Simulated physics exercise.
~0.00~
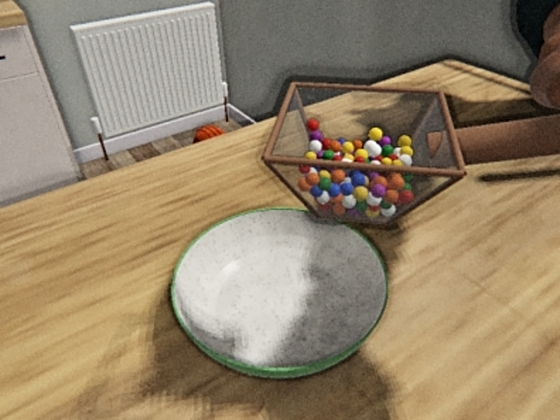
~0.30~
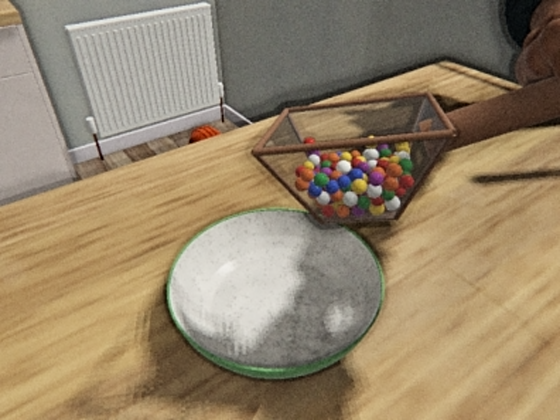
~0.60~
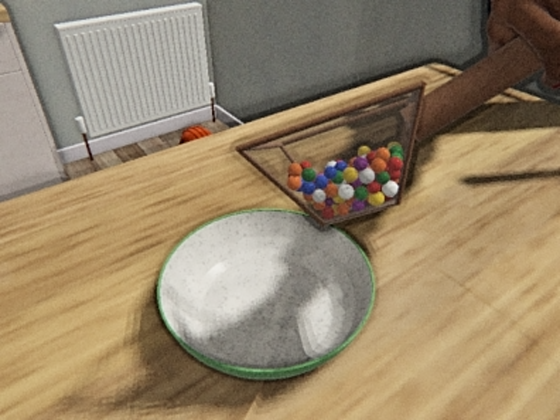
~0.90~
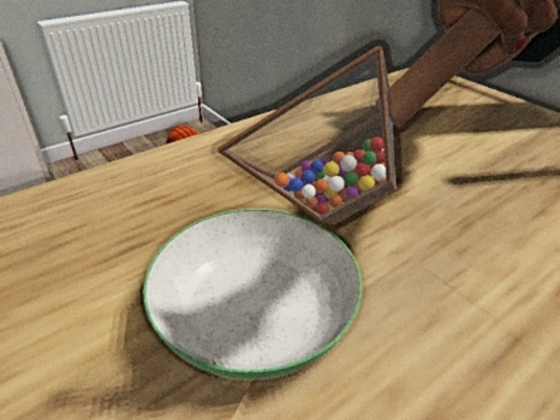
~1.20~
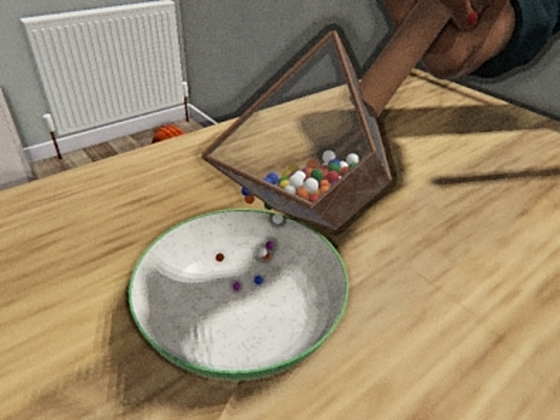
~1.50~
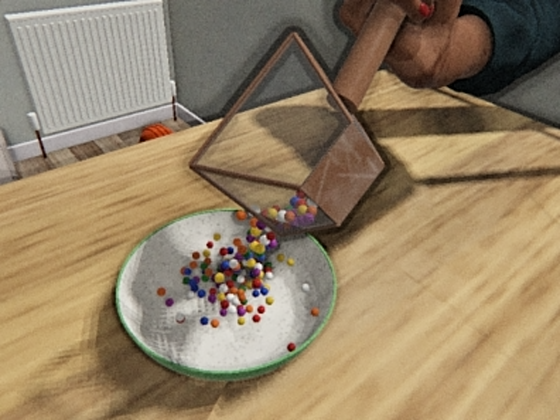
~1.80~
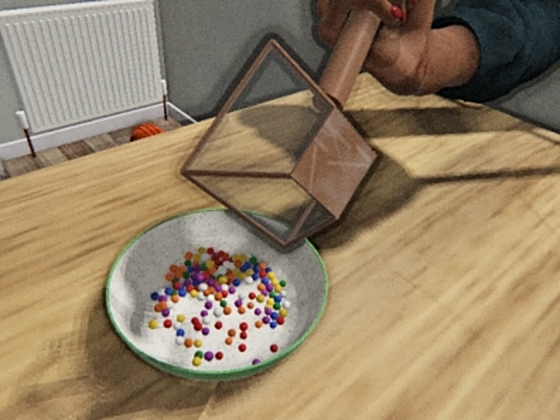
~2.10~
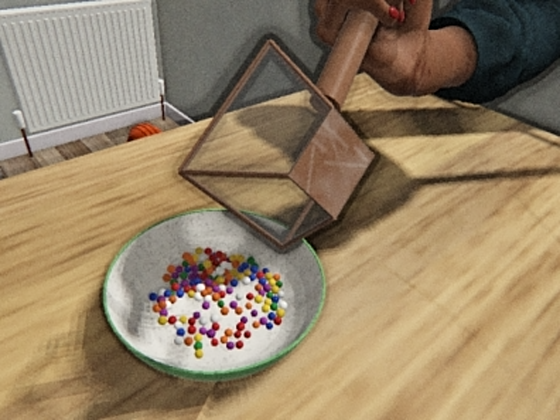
On a wooden table in a room with a white radiator, a hand tipped a clear, brown-edged scoop of colourful beads over a green-rimmed white bowl until they all tumbled in, and the emptied scoop stayed tilted above the beads resting inside.
